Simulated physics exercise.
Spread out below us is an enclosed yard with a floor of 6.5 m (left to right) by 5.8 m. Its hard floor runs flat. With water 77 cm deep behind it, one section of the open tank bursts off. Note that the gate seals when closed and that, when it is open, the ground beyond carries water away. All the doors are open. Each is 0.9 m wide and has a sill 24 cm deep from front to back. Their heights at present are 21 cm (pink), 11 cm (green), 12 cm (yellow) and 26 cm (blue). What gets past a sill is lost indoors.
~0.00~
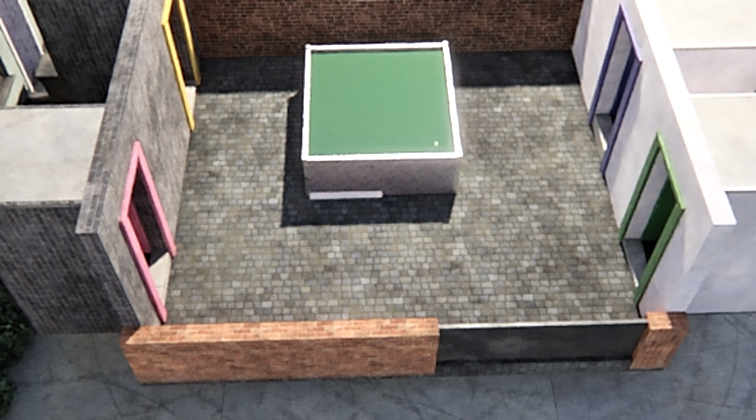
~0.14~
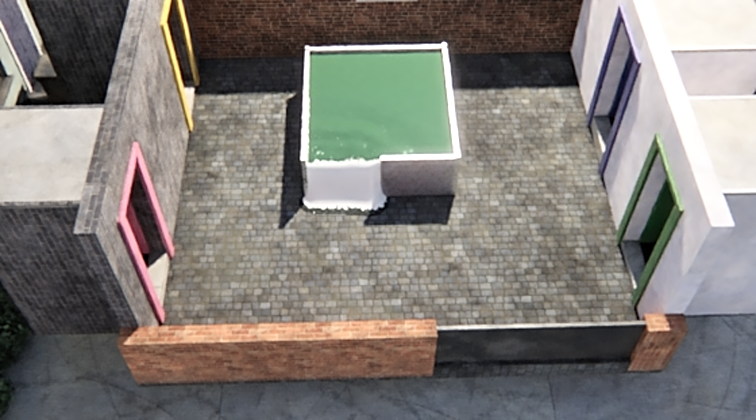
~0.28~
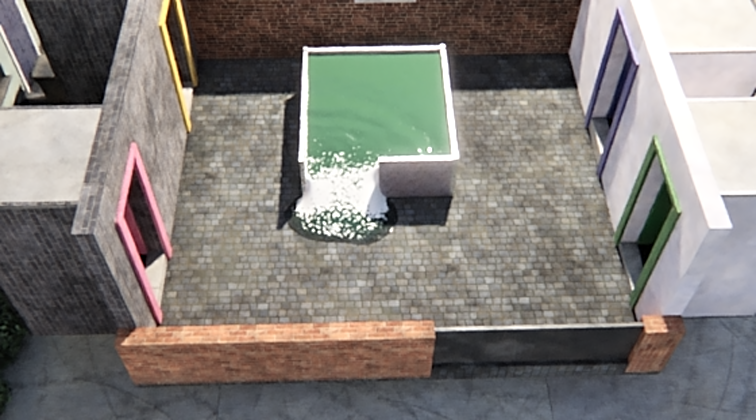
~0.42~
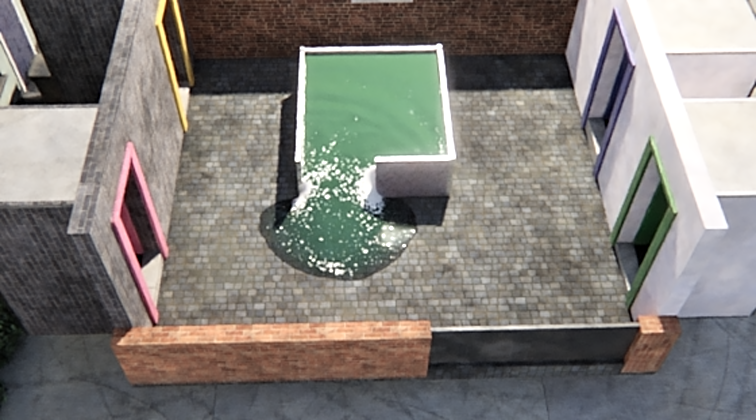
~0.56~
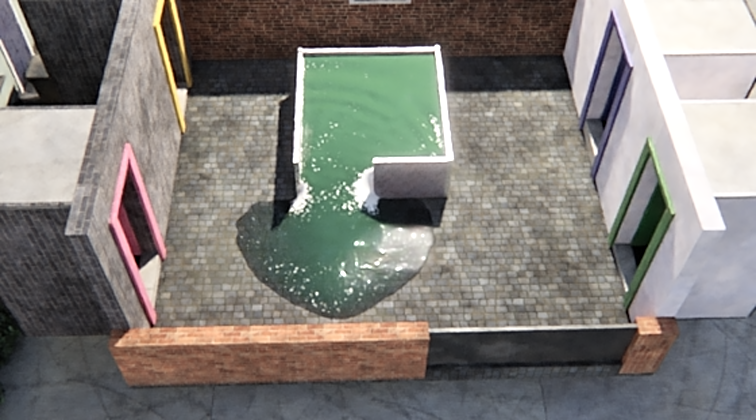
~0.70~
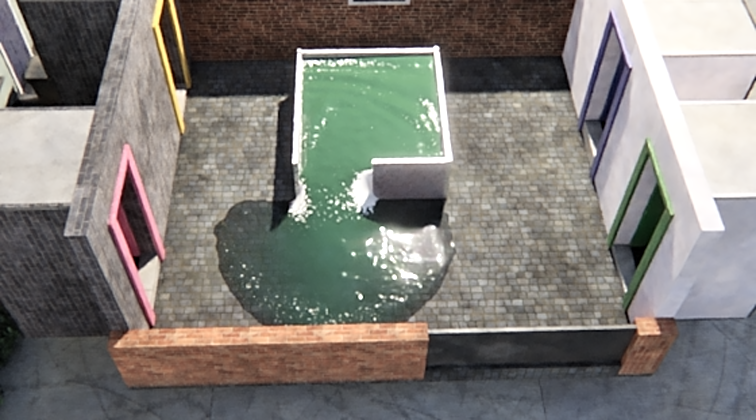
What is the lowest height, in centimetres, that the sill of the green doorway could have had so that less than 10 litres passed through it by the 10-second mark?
About 17 cm.
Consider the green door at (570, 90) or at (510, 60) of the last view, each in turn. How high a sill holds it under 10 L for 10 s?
About 14.5 cm for the first and 13.5 cm for the second.
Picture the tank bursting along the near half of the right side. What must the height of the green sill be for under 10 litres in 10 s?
A height of around 22 cm.
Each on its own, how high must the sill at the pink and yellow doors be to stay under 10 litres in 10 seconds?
Roughly 25 cm at pink and 12.5 cm at yellow.
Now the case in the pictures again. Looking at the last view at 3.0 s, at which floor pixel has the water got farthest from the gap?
The farthest wet point is roughly at (637, 349) in the last view.
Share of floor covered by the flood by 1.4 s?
Some 30 in a hundred.
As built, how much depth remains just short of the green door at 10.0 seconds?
The depth there is around 11.5 cm.
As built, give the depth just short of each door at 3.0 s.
In cm - pink: 25, green: 18, yellow: 0, blue: 0.
After 1.4 s water covers 30 % of the floor, deepest (44 cm) near (326, 206); it has not reached the green door.
After 3.0 s water covers 45 % of the floor, deepest (36 cm) near (146, 361); 18 cm at the green door, 1 litre in over its 11 cm sill.
After 10.0 s water covers 100 % of the floor, deepest (20 cm) near (338, 60); 11 cm at the green door, 82 litres in over its 11 cm sill.
At the green door as built, the water arrived by 2.7 s and peaked near 19 cm at 3.2 s.
Run again over the same 10 s with other heights there, 33 litres in over 14 cm, 3 litres over 19 cm. The limit of 10 litres is kept from about 17 cm up.
